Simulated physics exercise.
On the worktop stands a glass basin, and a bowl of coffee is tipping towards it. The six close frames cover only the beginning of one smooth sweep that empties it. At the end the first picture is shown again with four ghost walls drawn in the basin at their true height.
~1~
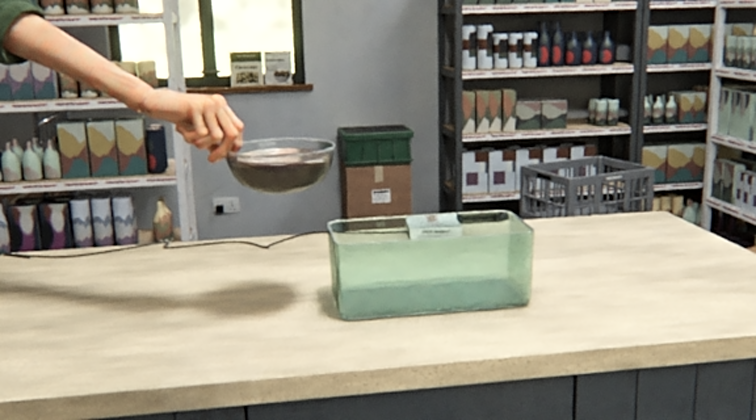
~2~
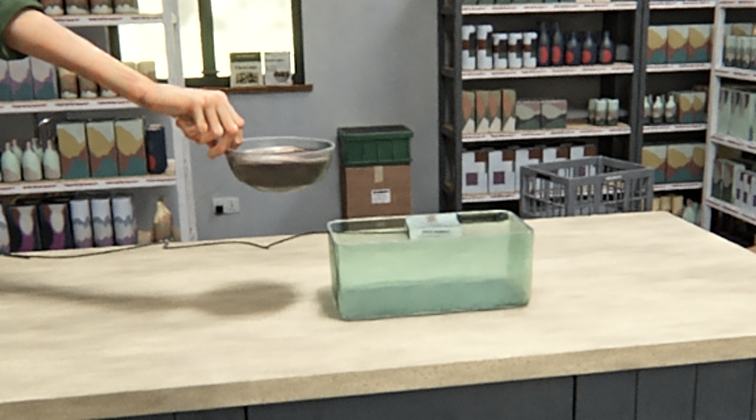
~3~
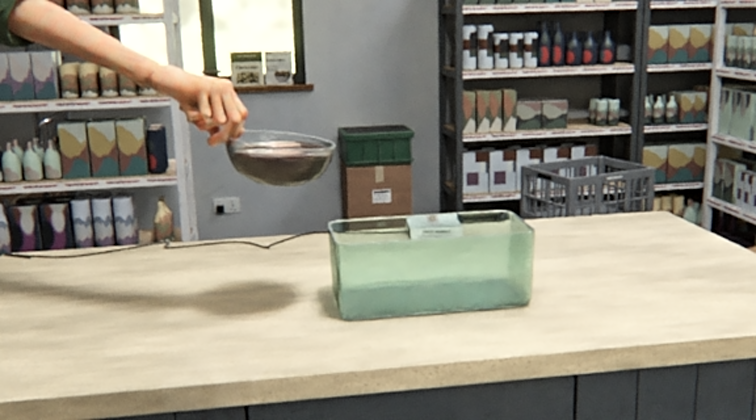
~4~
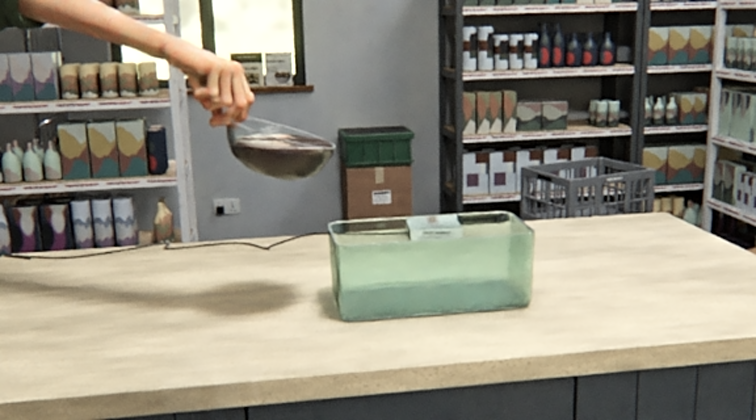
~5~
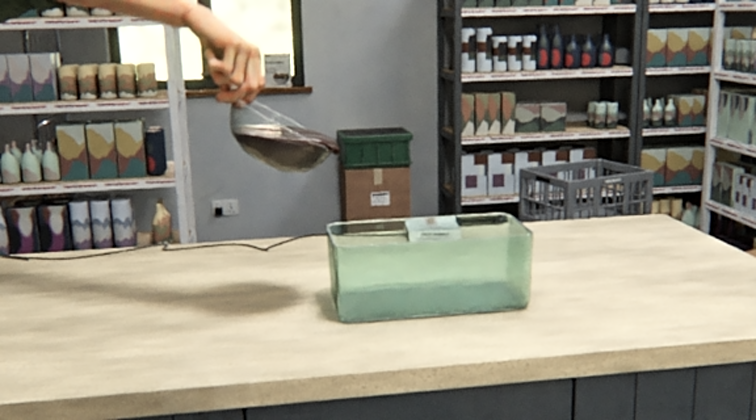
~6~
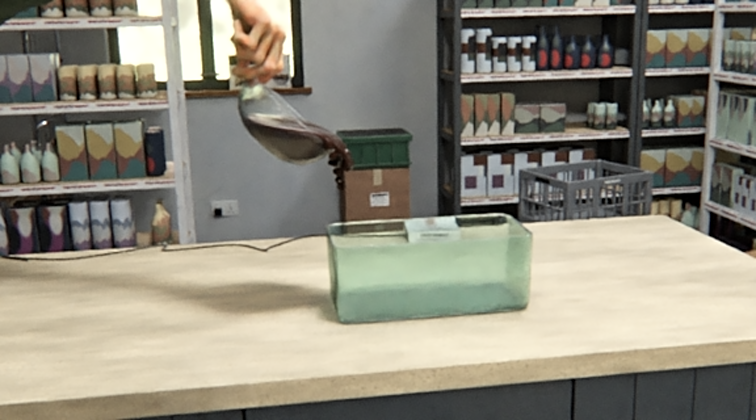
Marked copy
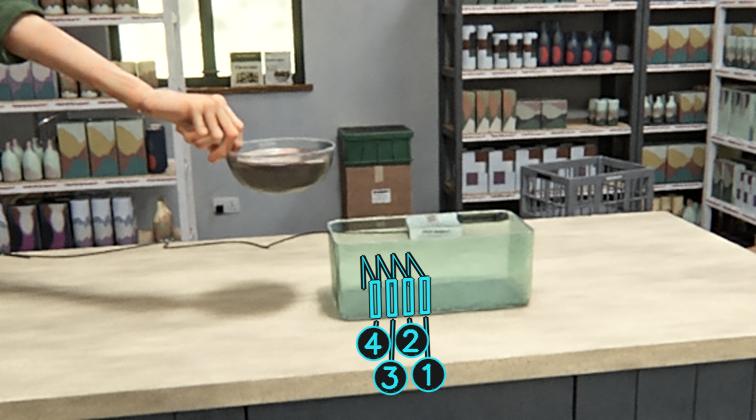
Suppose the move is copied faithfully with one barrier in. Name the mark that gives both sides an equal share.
Take 1.
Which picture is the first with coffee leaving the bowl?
In picture 5.
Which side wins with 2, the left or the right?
The right side.
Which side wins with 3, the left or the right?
The right side.
On the marked copy, 1 at (425, 317); 2 at (409, 319); 3 at (392, 320); 4 at (376, 321).
For place 1, about 44 % ends left of the wall and 55 % right of it.
For place 2, about 19 % ends left of the wall and 80 % right of it.
For place 3, about 9 % ends left of the wall and 89 % right of it.
For place 4, about 6 % ends left of the wall and 92 % right of it.
